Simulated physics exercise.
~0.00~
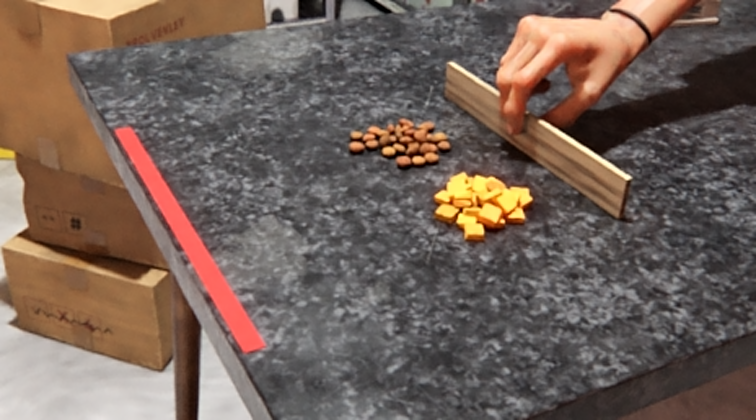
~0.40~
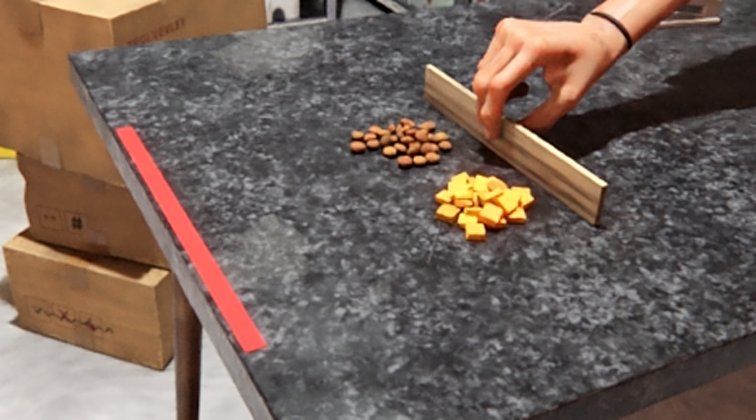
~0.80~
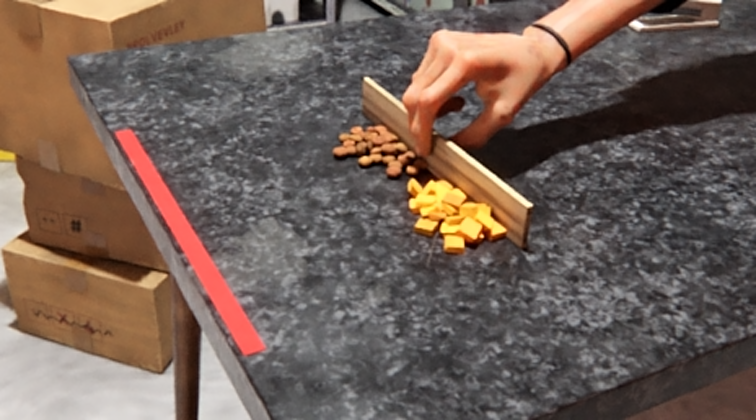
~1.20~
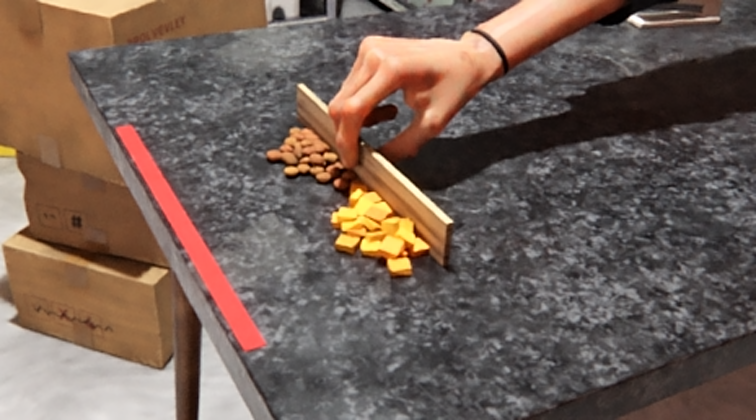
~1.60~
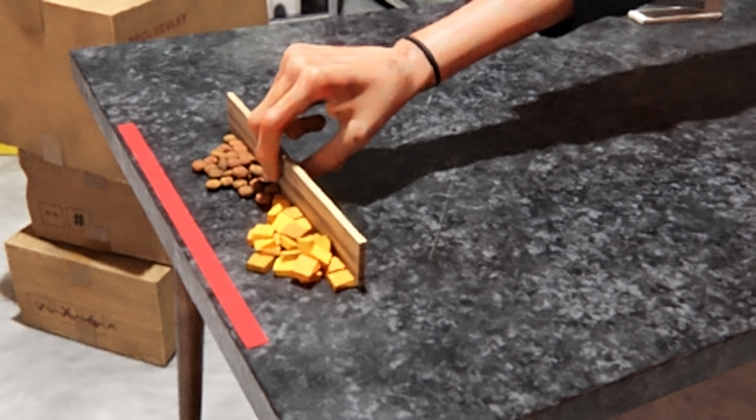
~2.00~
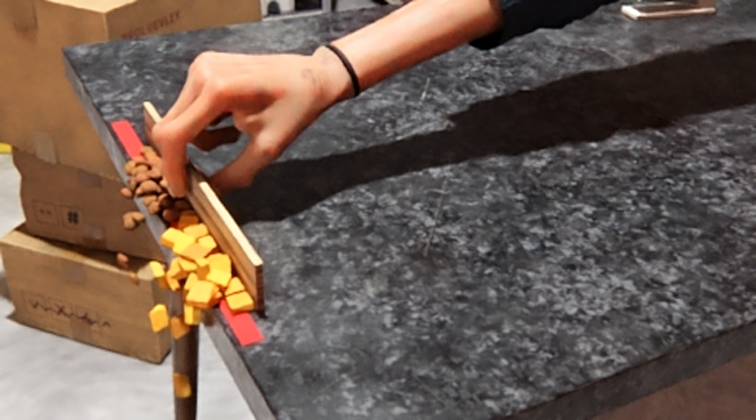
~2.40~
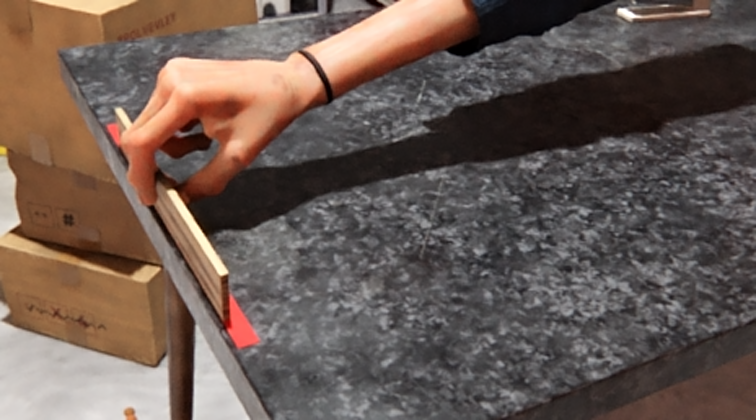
The footage shows a hand sliding an upright wooden strip leftward across a dark speckled table, gathering a pile of brown pellets and a pile of yellow-orange chunks, pushing both over the edge until the strip stops at the red tape with the tabletop cleared of pieces.
